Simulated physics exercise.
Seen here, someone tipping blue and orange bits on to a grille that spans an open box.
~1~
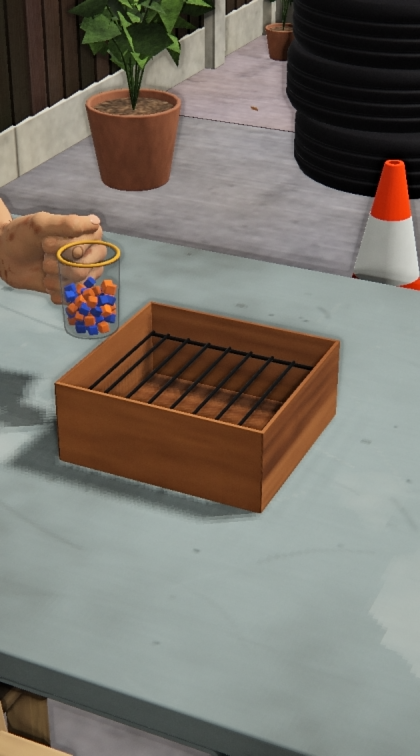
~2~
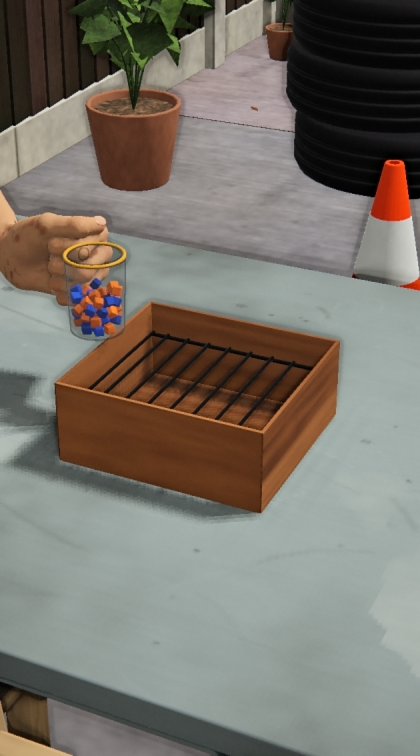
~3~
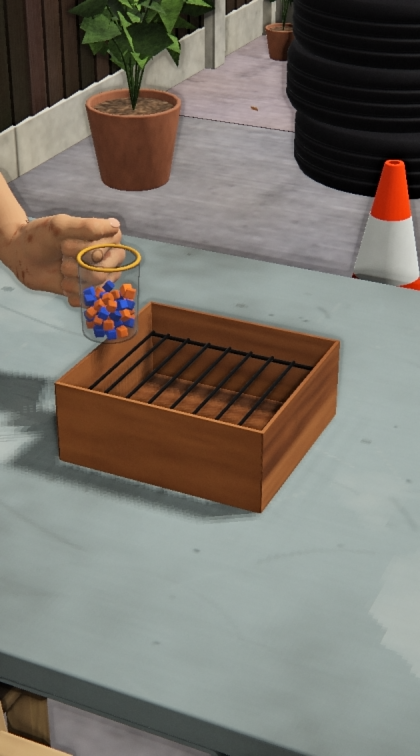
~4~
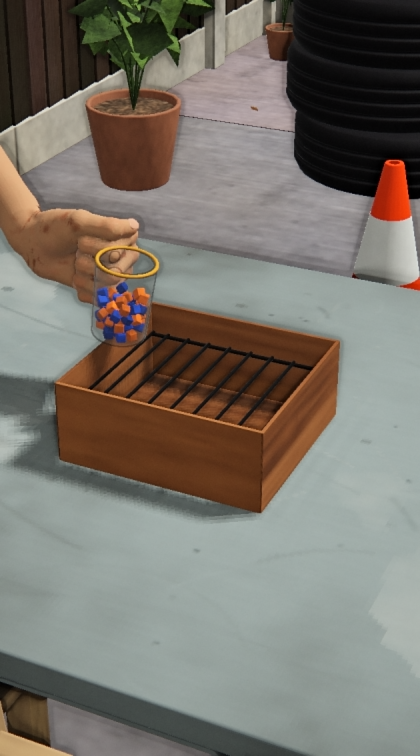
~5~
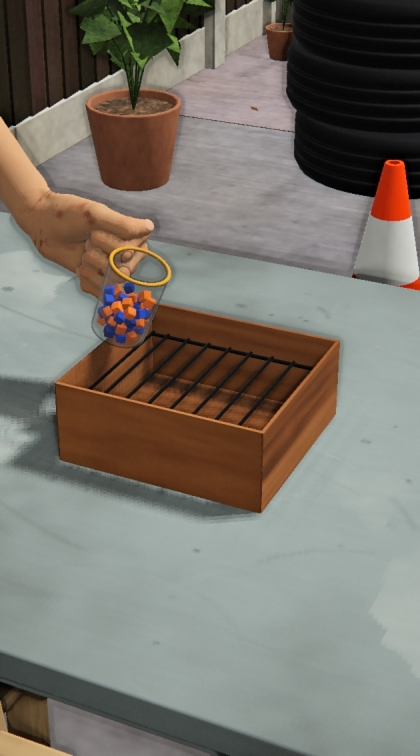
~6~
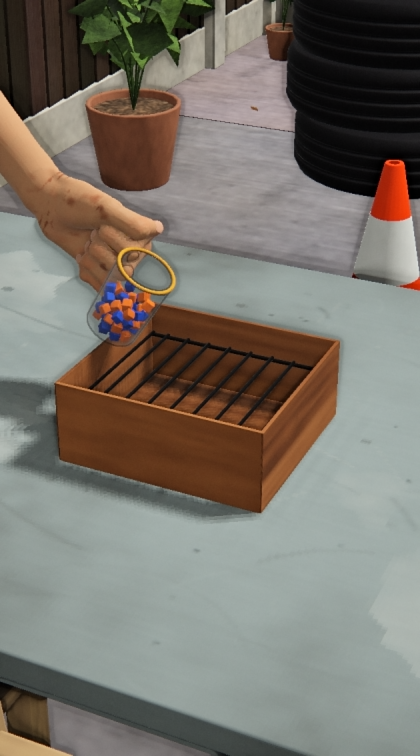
A brown open-topped wooden box with a dark wire grille across its inside sits on a grey tabletop, viewed from above at an angle in a paved yard. A hand at left holds a clear, gold-rimmed cup of small blue and orange cubes, with a potted plant, black tyres and an orange-and-white cone behind. The hand moves the cup rightward to the box, then tilts it rightward, while the view stays still.
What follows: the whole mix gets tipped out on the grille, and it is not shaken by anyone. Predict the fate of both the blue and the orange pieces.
I expect the blue ones pass between the wires, the orange ones pass between the wires.
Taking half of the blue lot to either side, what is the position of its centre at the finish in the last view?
It settles with its middle near (198, 433).
Then, 0.26 s on from there, blue ones, the whole lot in the cup; orange ones, the whole lot in the cup.
Then, 0.60 s on from there, blue ones, the whole lot in the cup; orange ones, the whole lot in the cup.
Then, 0.95 s on from there, blue ones, the bulk in the cup, a little on or over the wires, a little under the rack; orange ones, the bulk in the cup, a little on or over the wires, a little under the rack.
In the end, blue ones, the whole lot under the rack; orange ones, the whole lot under the rack.
